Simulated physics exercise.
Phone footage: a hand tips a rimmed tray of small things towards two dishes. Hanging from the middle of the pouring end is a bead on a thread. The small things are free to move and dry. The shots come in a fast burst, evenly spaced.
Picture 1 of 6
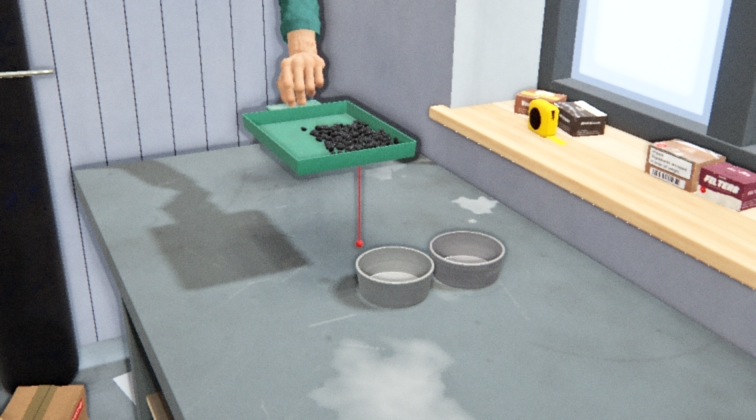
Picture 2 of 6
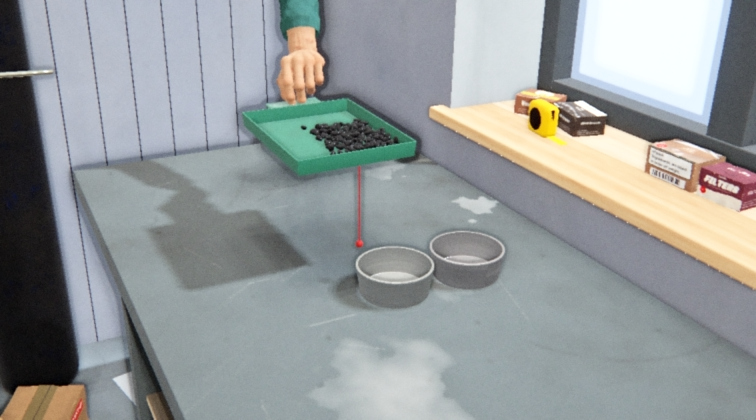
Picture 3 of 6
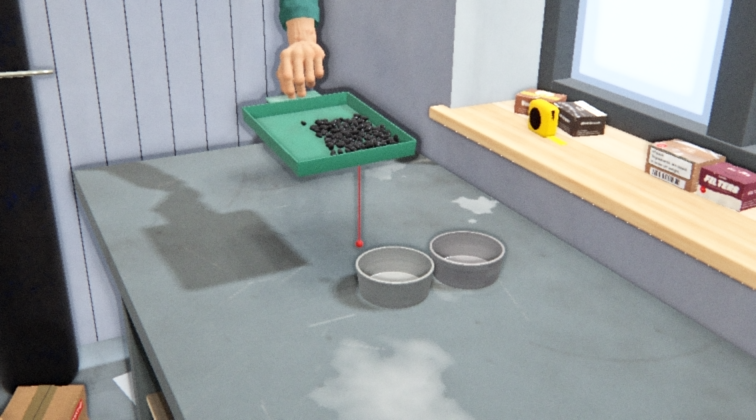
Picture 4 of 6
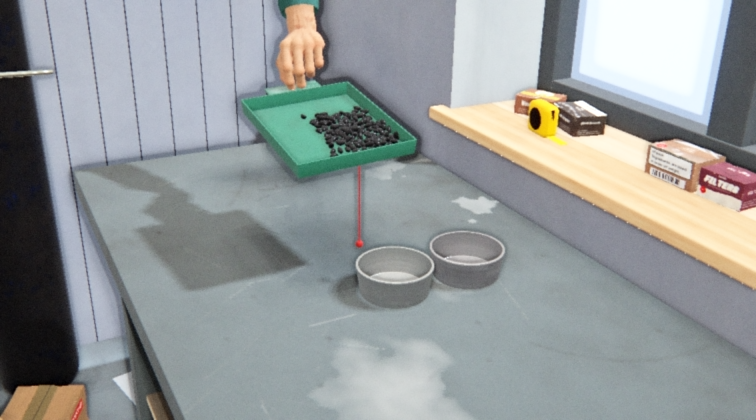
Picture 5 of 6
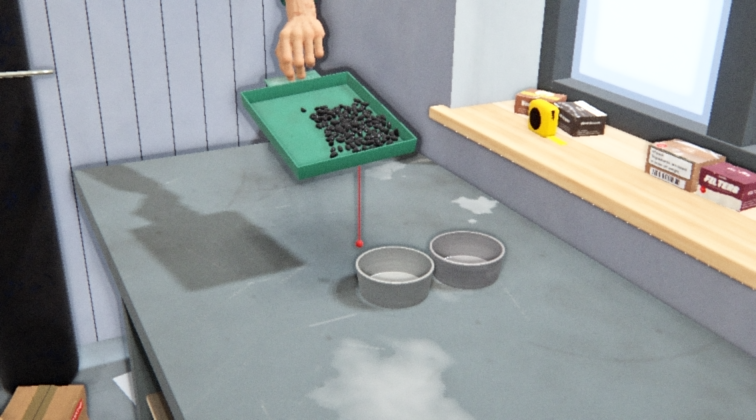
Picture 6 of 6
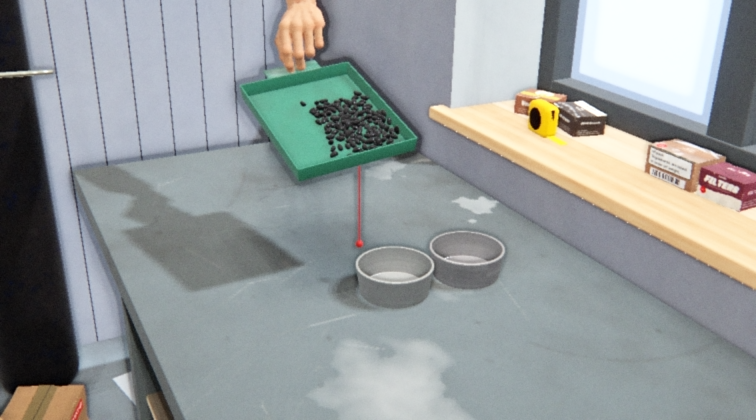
A hand held a green tray of black beans above two small gray dishes on a workbench, then gradually tilted it towards the dishes, its left front corner dipping lowest, while the dishes stayed still.
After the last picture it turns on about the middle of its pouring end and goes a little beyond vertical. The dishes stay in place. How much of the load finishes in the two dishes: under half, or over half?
Under half.
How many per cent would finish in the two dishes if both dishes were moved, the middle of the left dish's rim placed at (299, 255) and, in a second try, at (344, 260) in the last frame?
I'd say about 20 percent, followed by about 40 percent.
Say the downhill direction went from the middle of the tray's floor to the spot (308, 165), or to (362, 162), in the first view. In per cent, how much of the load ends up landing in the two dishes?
Roughly 0 per cent, and 70 per cent.
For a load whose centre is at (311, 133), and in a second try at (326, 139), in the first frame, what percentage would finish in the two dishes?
You'd get 10 % the first time and 10 % the second.
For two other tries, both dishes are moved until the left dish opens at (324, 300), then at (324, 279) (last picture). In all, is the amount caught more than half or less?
First try: A minority; second try: A majority.
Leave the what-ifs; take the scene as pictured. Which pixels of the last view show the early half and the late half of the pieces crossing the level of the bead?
(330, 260) first, (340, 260) later.
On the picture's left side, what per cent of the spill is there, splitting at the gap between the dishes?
Estimate: About 100 in every hundred.
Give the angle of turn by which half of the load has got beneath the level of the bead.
About 115° of tilt.
Soon after the last picture, tray tipped steeply; nearly all on the tray; a stray few in the air.
A little later, tray tipped past a quarter turn; nearly all on the tray; a stray few in the left dish; a stray few outside both; a stray few in the air.
Later still, tray tipped past a quarter turn; about a quarter in the left dish; most outside both.
At rest, tray tipped past a quarter turn; about a quarter in the left dish; none in the right dish; most outside both.
